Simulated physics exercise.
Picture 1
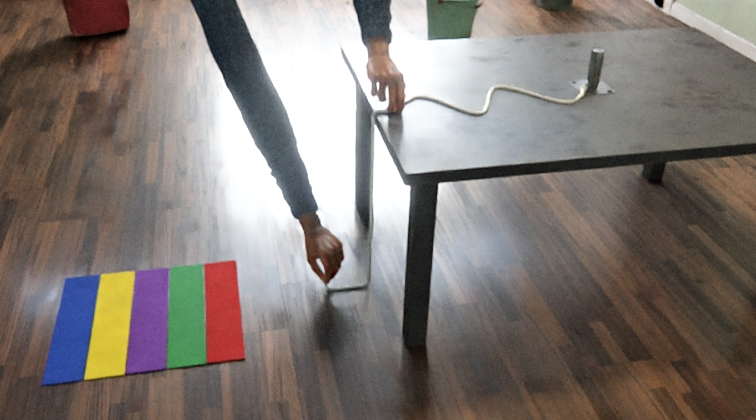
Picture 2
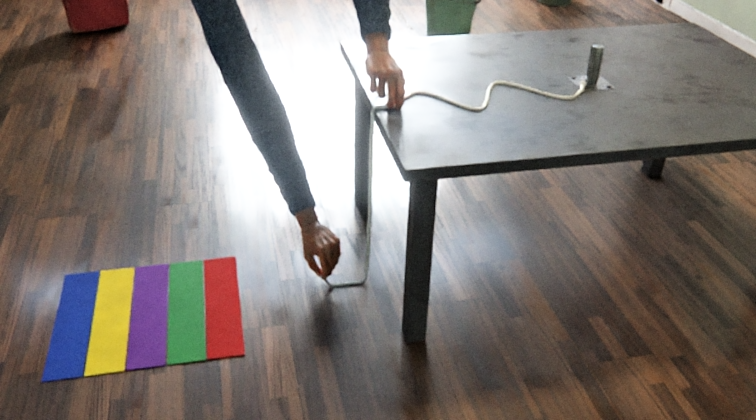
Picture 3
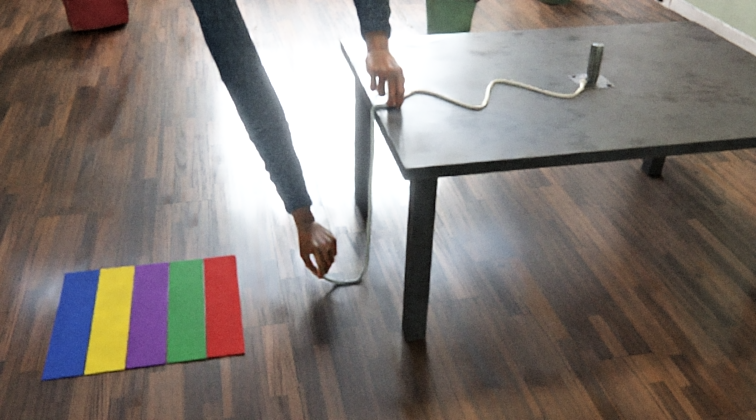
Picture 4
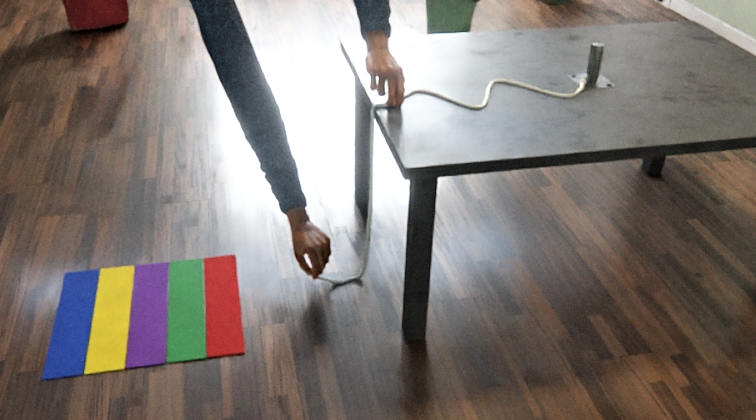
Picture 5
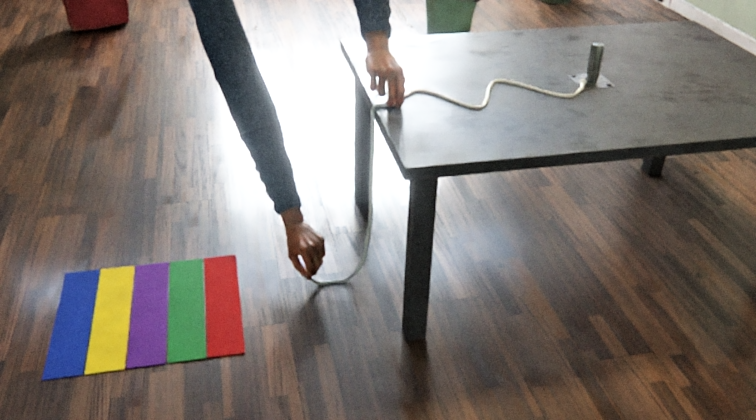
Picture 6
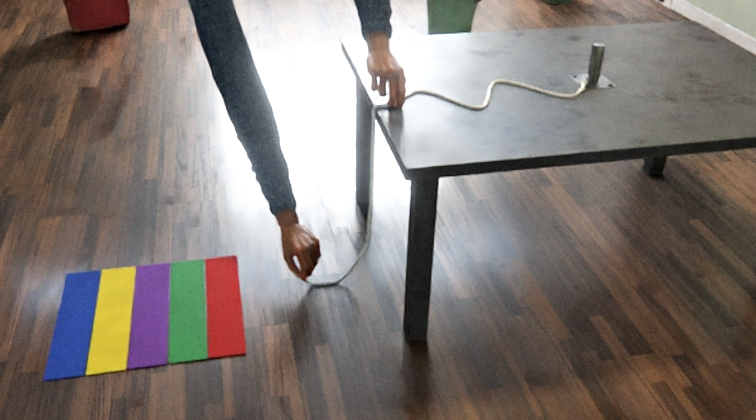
In this clip, one hand rests at the edge of a dark bench where a pale lead hangs down, while the other draws the lead's end a short way left along the floor, toward a mat of coloured stripes.
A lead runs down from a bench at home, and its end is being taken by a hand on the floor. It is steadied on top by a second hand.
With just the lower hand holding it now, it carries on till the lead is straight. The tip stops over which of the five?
Over the blue strip.
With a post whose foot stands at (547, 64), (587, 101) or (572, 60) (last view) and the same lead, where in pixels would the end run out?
Going through them in sequence: (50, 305), (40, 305) and finally (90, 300).
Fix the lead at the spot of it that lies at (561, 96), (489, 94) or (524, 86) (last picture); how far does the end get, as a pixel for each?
First near (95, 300), then near (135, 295), then near (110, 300).
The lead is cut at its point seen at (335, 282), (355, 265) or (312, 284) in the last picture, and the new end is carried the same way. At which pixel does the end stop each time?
Try by try, the places come out as (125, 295), (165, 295) and (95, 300).
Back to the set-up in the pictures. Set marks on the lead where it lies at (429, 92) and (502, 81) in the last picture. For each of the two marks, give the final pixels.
One finishes at (346, 119) and the other at (476, 92).
Soon after, end near (136, 296); over purple.
Then, end near (96, 301); over yellow.
At full stretch, end near (71, 304); over blue. It halts on the blue strip.
